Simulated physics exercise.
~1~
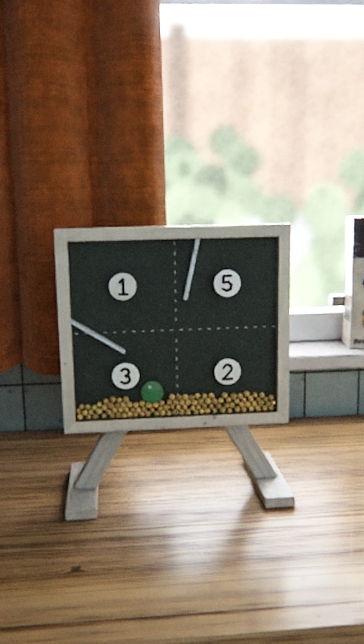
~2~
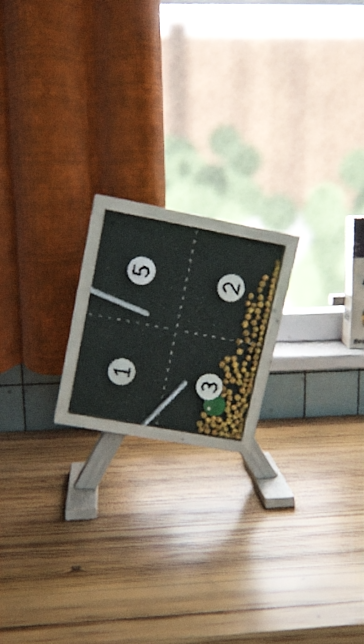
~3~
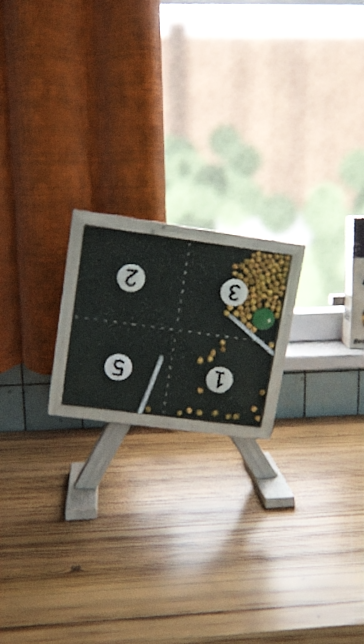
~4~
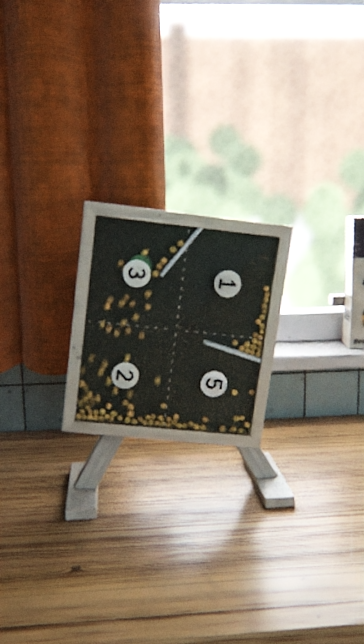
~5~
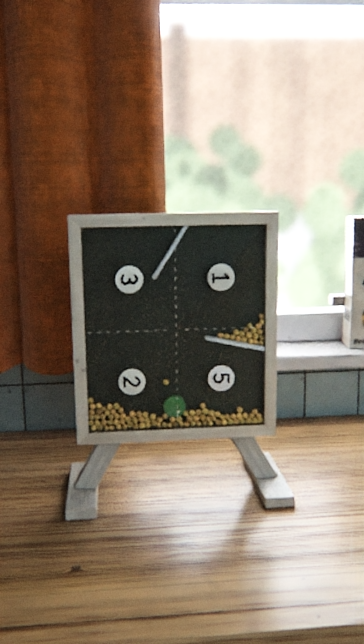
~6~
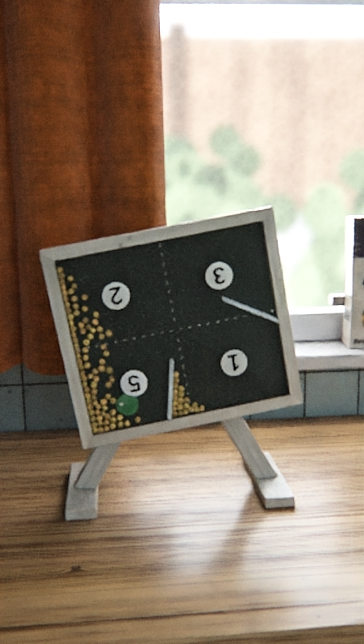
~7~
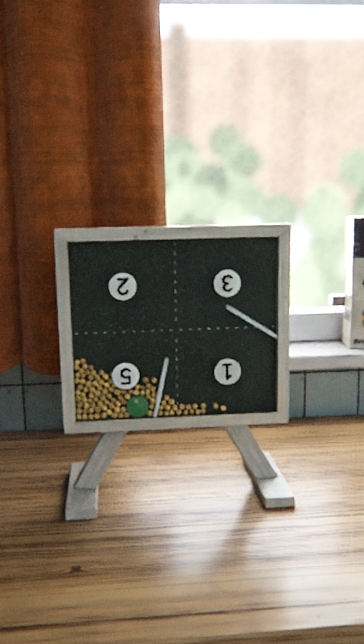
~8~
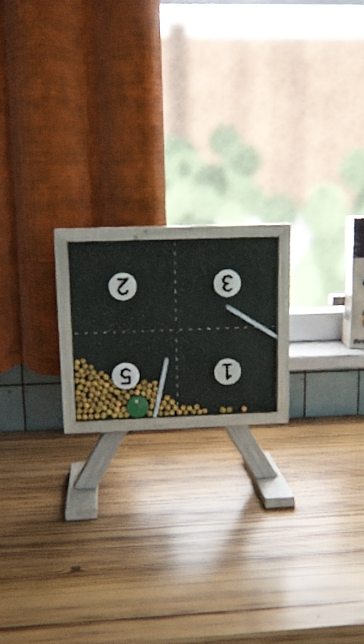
The video shows a framed dark panel on a stand turning anticlockwise through three quarter turns, tumbling pale beads and a green disc past two bars, then swinging back clockwise to rest upside down, with the disc and most beads in the lower-left quarter marked five.
